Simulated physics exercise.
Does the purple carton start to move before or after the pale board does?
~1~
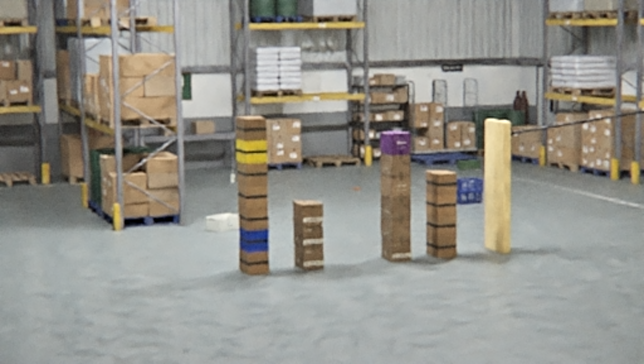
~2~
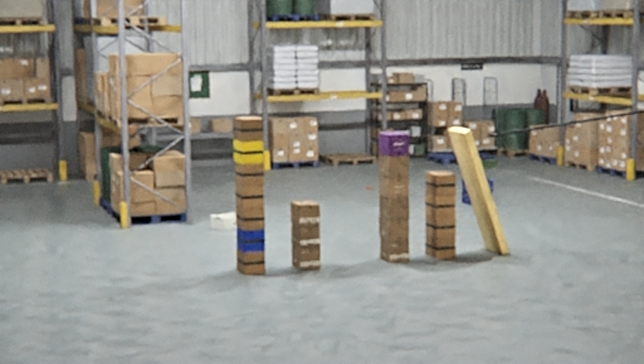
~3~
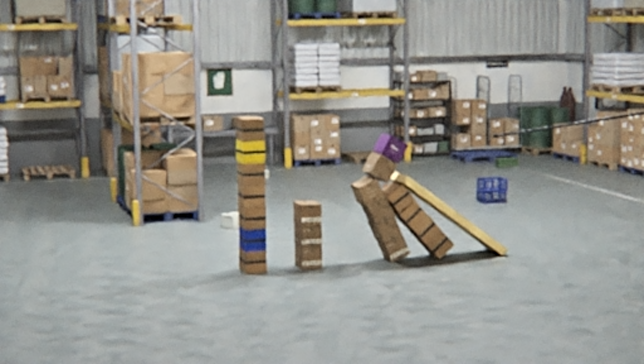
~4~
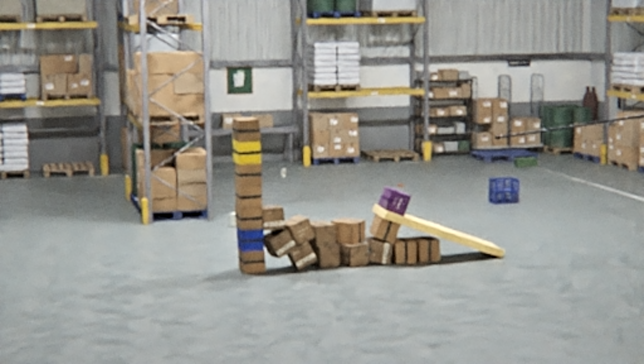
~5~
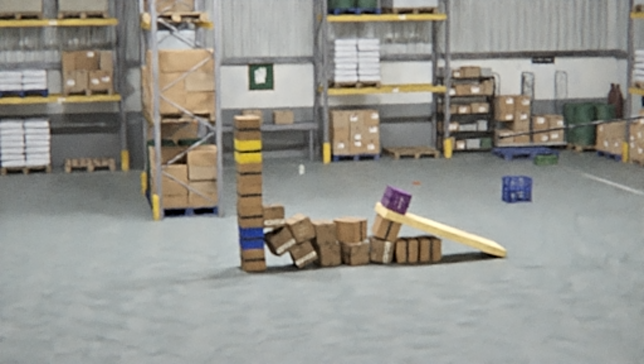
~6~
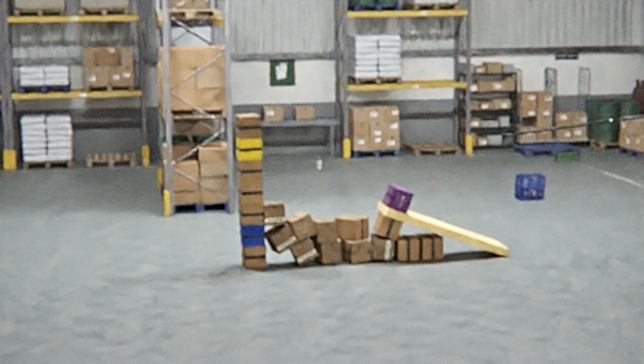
It starts to move after the board. The board is already leaning while the purple carton still sits in place on top of its column.
